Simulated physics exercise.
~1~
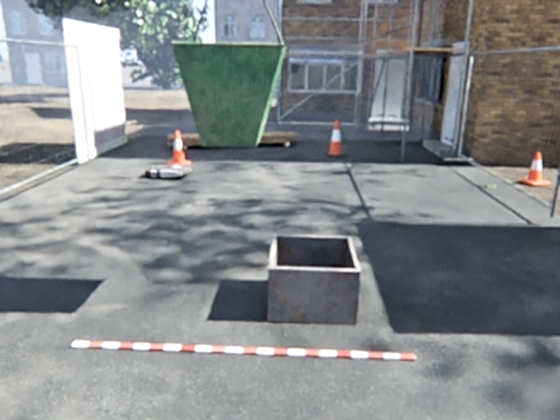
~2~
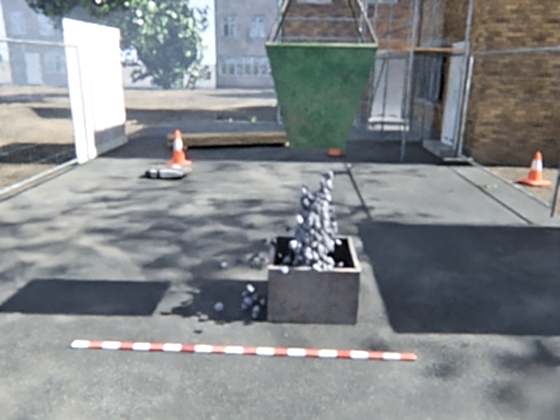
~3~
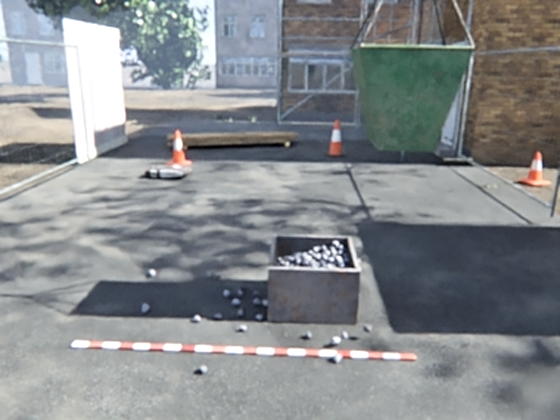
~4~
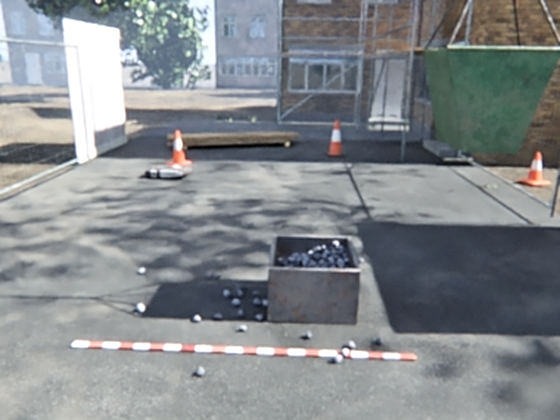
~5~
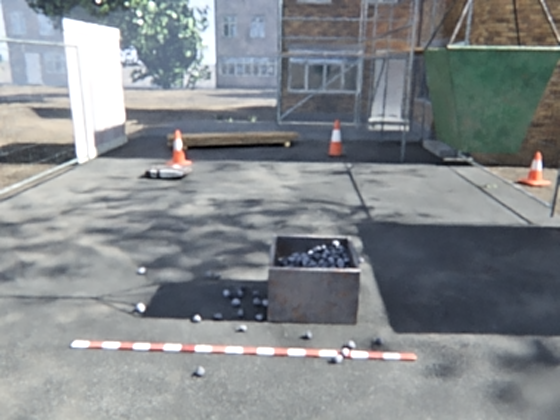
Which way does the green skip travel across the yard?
The green skip moves to the right, passing behind the bin and ending near the right edge of the view.
